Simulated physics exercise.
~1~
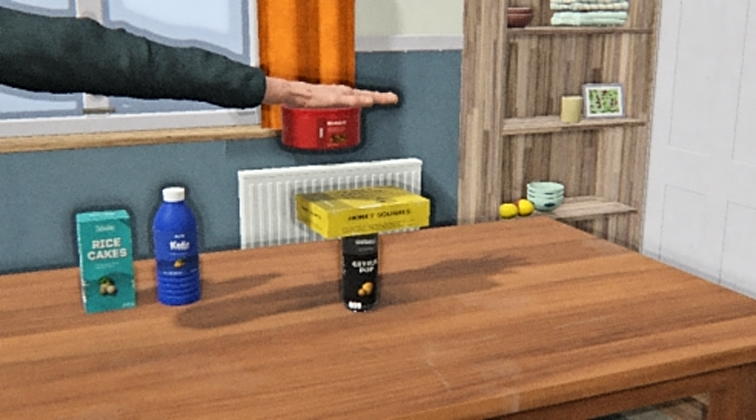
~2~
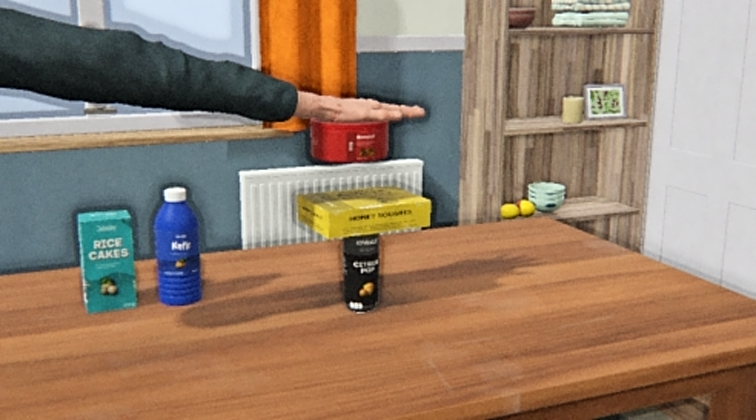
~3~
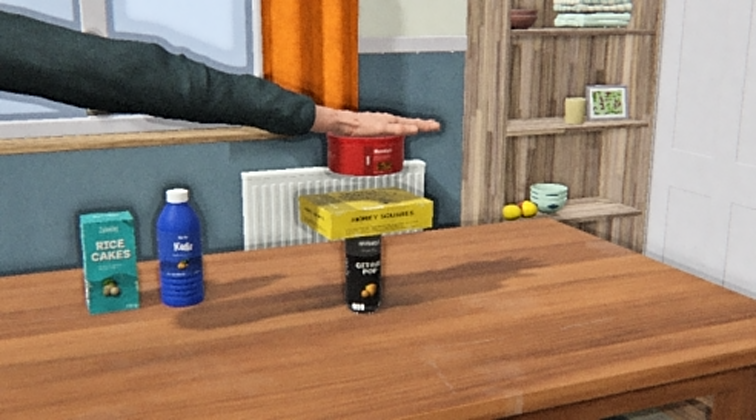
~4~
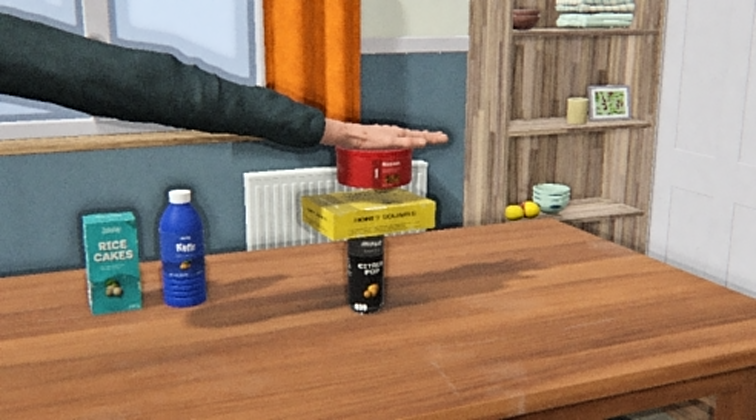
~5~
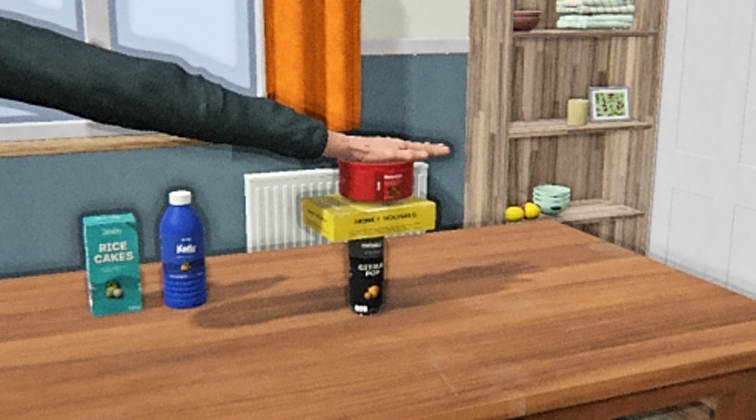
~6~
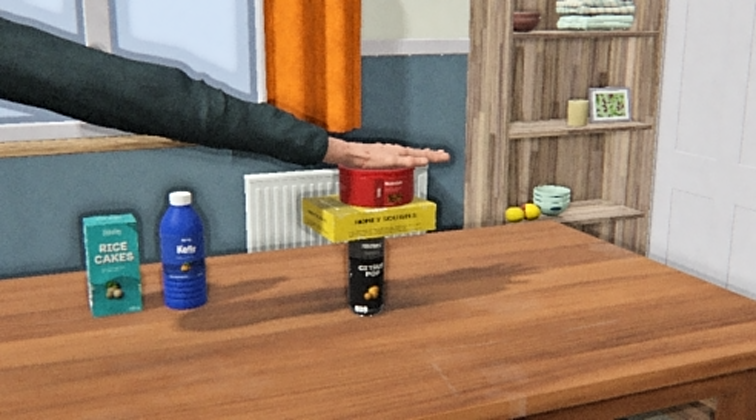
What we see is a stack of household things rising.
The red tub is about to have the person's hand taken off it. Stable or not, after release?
So the pile survives that.
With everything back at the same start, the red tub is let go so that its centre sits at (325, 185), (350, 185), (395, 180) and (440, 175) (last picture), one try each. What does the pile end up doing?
Well, the first time it tips over, the second time it stays intact, the third time it tips over, and the fourth time it tips over.
Then, 0.20 s on from there, no change.
Then, 0.50 s on from there, red tub resting near (376, 182).
In the end, all 5 unmoved. At the end, from the last picture's camera, red tub near (376, 182). The pile keeps its balance.
